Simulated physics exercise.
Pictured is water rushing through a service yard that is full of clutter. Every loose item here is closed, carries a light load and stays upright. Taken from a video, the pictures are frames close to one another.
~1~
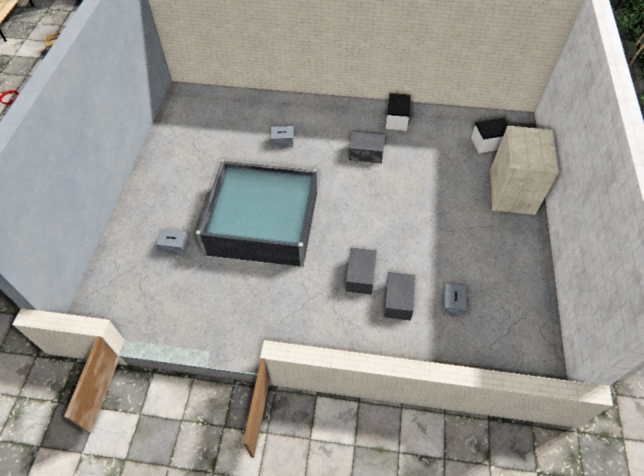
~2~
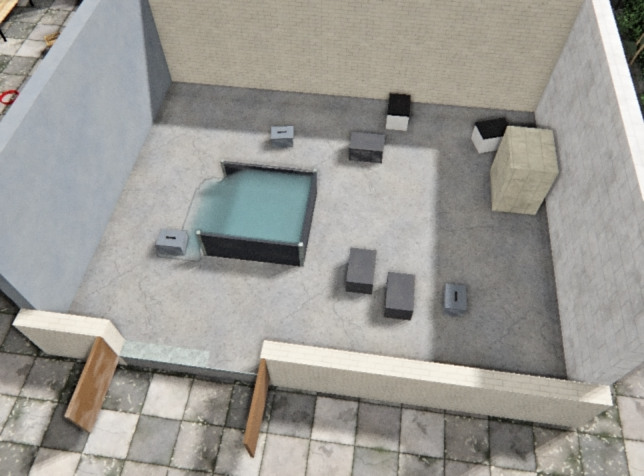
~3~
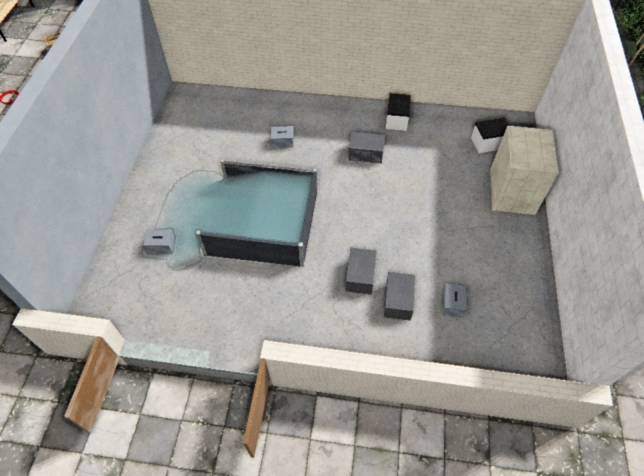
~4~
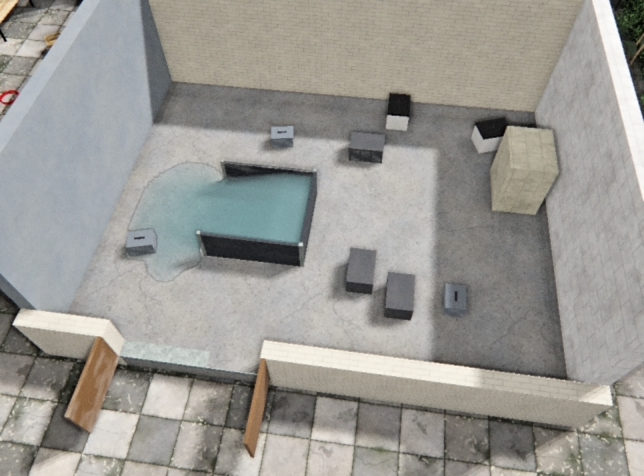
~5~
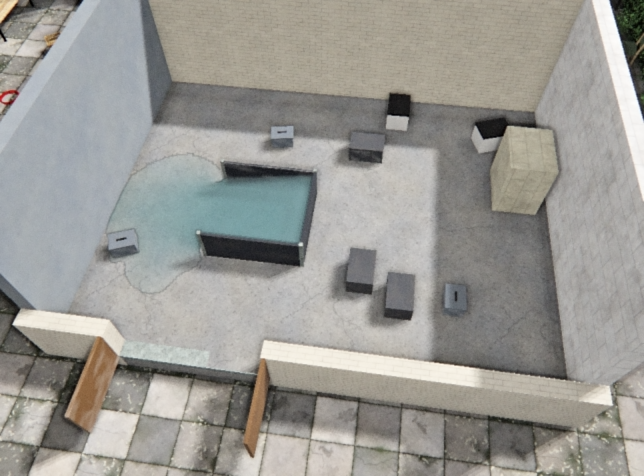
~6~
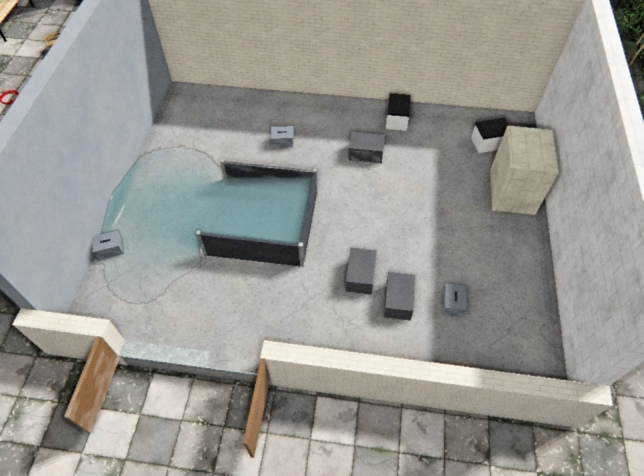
Water poured out of the open left side of a dark-walled tank in a walled yard, spreading across the floor and pushing a small grey box leftward, while the other boxes stayed put.
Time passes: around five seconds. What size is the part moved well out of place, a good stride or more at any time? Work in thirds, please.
My answer: Not even a third.
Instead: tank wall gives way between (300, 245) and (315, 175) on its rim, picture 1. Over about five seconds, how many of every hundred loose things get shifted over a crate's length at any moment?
That should be close to 50 percent.
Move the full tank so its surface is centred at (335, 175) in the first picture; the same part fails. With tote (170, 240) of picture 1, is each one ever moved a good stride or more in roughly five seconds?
From what I can tell, it got displaced that much.
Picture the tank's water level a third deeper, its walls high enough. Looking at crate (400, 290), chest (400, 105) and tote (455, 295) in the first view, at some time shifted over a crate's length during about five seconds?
In sequence: Fell short, went the distance and fell short.
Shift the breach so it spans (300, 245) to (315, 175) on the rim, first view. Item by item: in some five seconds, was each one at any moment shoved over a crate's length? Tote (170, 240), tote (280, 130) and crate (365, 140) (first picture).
Order as asked: Not sent that far; not sent that far; not sent that far.
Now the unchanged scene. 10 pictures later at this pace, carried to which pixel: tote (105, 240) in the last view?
My guess is roughly (111, 316).
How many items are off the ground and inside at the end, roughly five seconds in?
I count 1.
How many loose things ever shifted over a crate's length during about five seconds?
Tally: 1.
A moment on, 1 of 8 are well off their spots; 1 afloat.
Next, 1 of 8 are well off their spots; 1 afloat.
Later, 1 of 8 are well off their spots; 0 afloat.
In the end, 1 of 8 are well off their spots, and 1 have been at some point; 1 afloat.
